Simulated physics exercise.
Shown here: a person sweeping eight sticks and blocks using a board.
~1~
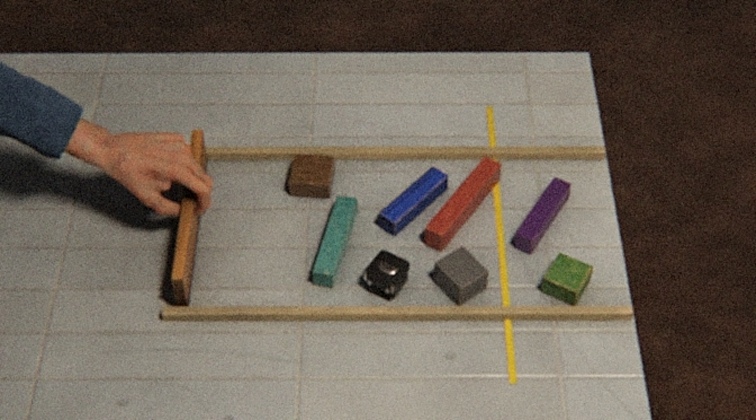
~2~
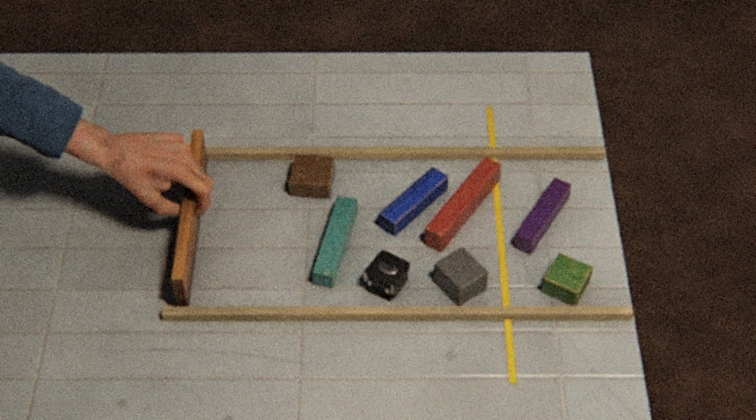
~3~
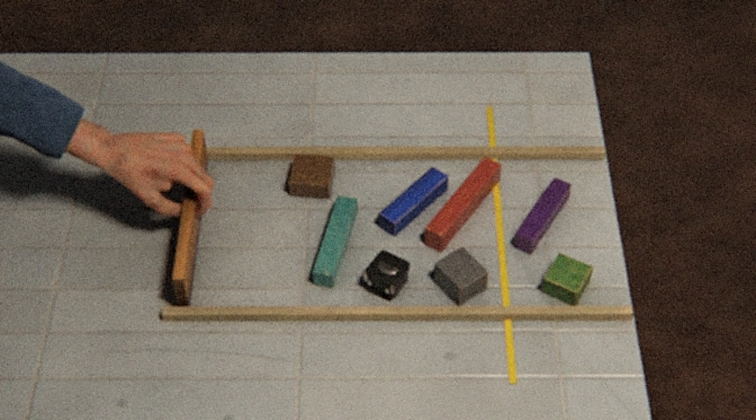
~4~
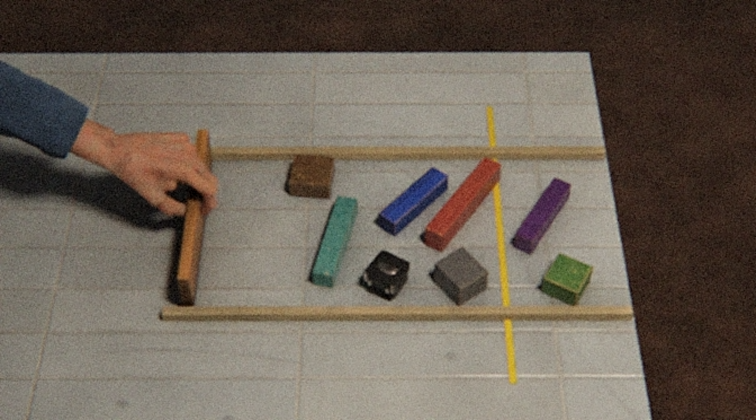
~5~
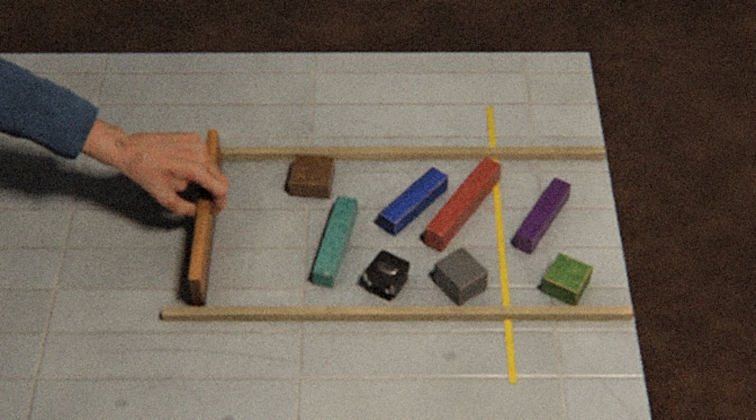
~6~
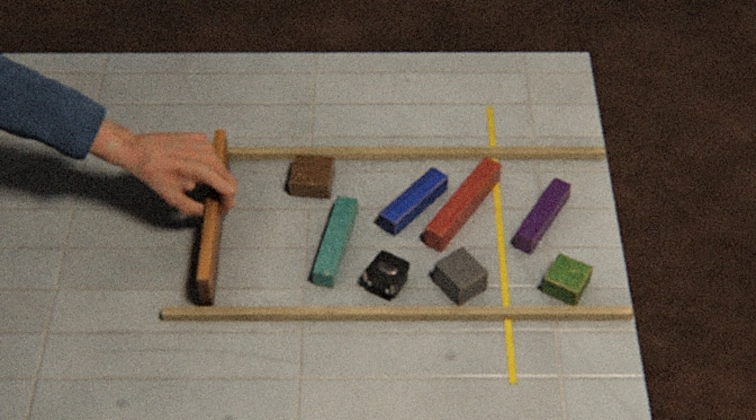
A wooden board, held upright by a hand at the left, stays still at first and then slides slightly to the right between two wooden rails, while the colored bars and blocks near a yellow tape line remain unmoved.
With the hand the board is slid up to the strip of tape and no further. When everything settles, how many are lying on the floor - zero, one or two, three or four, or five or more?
When it settles, none are on the floor.
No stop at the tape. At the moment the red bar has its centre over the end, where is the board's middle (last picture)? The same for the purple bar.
Roughly (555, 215); roughly (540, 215).
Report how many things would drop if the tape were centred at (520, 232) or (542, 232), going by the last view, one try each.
Tallies: 1, 1.
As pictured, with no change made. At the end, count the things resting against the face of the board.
Contact count: 2.
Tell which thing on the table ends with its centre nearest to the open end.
Green block.
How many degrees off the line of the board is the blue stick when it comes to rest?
Roughly 25° out of line.
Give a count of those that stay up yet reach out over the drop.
1 of them.
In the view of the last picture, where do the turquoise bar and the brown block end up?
They end up close to (512, 240) and (516, 175).
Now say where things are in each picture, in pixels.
In the first picture, green block (567, 279); purple bar (543, 215); red bar (464, 203); board (191, 216); tape (500, 232).
In the second picture, purple bar (543, 215); board (191, 216).
In the third picture, red bar (464, 204); grey block (461, 276).
In the fourth picture, green block (567, 279); turquoise bar (336, 241).
In the fifth picture, purple bar (543, 215); black case (388, 276).
In the sixth picture, green block (567, 279); purple bar (543, 215); red bar (464, 204); board (214, 216); tape (500, 232).
Soon after, none off yet; green block at rest near (567, 279); purple bar at rest near (543, 215); red bar at rest near (464, 204).
In the end, the number that fall off is zero.
